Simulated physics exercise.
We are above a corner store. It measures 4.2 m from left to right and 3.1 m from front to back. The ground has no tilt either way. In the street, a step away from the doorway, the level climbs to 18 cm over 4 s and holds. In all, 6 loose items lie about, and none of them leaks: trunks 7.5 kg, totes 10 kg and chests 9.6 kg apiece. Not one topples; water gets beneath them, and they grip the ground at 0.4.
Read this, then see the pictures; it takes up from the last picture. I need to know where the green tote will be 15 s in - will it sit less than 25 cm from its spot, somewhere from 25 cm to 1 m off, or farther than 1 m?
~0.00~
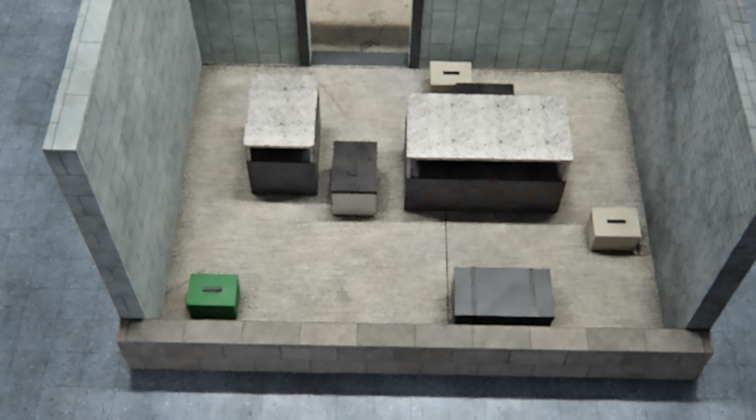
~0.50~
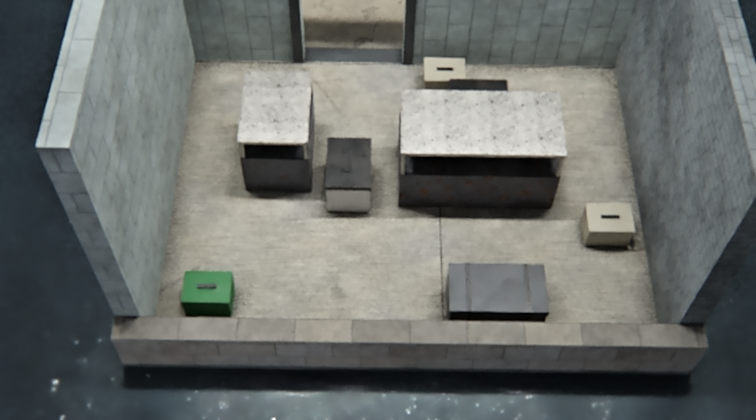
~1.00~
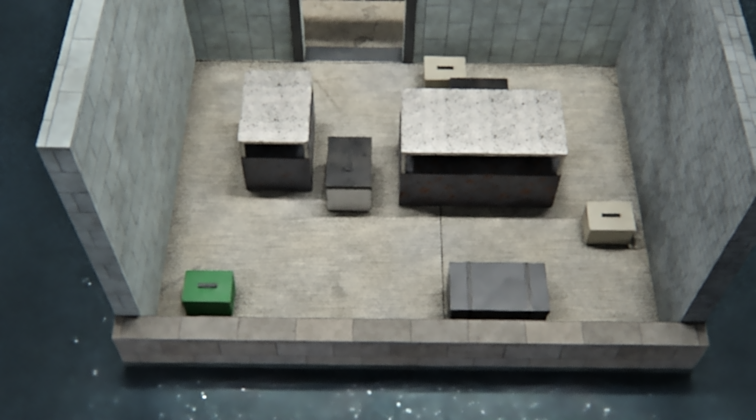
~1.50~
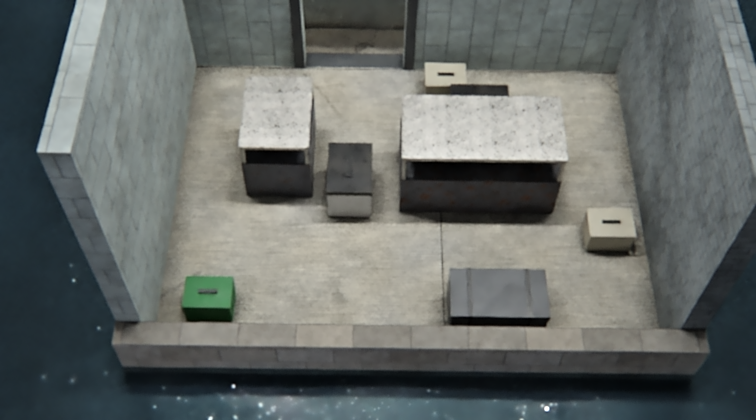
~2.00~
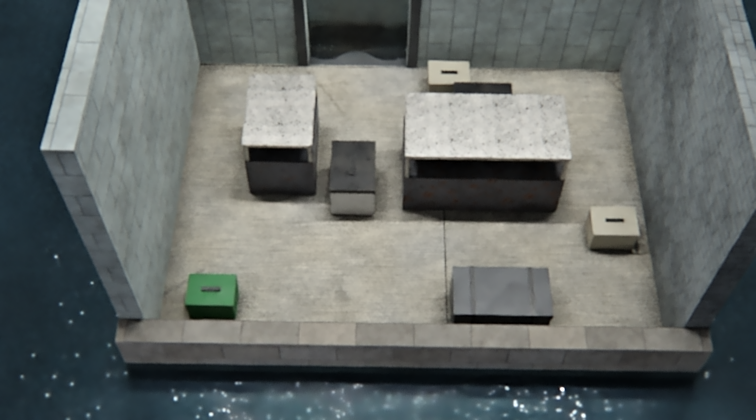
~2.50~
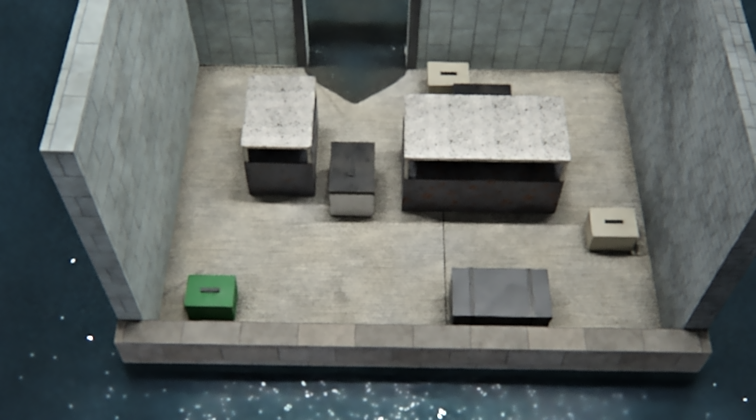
It is going to make a small trip.
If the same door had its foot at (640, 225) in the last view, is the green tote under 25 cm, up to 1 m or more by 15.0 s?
So the green tote is well away by then.
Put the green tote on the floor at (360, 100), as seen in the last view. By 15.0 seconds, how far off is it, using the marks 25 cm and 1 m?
It goes a long way.
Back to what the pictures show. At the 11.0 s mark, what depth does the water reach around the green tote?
Somewhere close to 8 cm.
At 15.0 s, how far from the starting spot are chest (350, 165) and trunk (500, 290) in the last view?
First 250 cm, then 20 cm.
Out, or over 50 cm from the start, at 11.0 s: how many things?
By my reckoning, 4.
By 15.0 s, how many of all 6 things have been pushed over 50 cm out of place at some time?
It works out to 5.
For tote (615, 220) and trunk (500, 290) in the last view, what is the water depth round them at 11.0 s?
Roughly 7 and 6 cm.
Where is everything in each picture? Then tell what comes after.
The green tote at (212, 290), on the bottom; water covers 0.0 m2; 0 of 6 have shifted, in the first picture.
The green tote at (207, 287) rests on the ground; 0.0 m2 under water; 0 of 6 have shifted, in the second picture.
The green tote at (208, 286), on the bottom; water covers 0.0 m2; 0 of 6 have shifted, in the third picture.
The green tote at (208, 292) rests on the ground; 0.0 m2 under water; 0 of 6 have shifted, in the fourth picture.
The green tote at (211, 290) rests on the ground; 0.0 m2 under water; 0 of 6 have shifted, in the fifth picture.
The green tote at (210, 291), on the bottom; 0.3 m2 under water; 0 of 6 have shifted, in the sixth picture.
After 3.5 s the green tote is near (210, 291), 0.0 m from its start, aground; 0 afloat.
After 6.8 s the green tote is near (210, 291), 0.0 m from its start, aground; 1 afloat.
After 11.0 s the green tote is near (232, 213), 0.8 m from its start, aground; 3 afloat.
After 15.0 s the green tote is near (279, 264), 0.6 m from its start, afloat; 5 afloat.
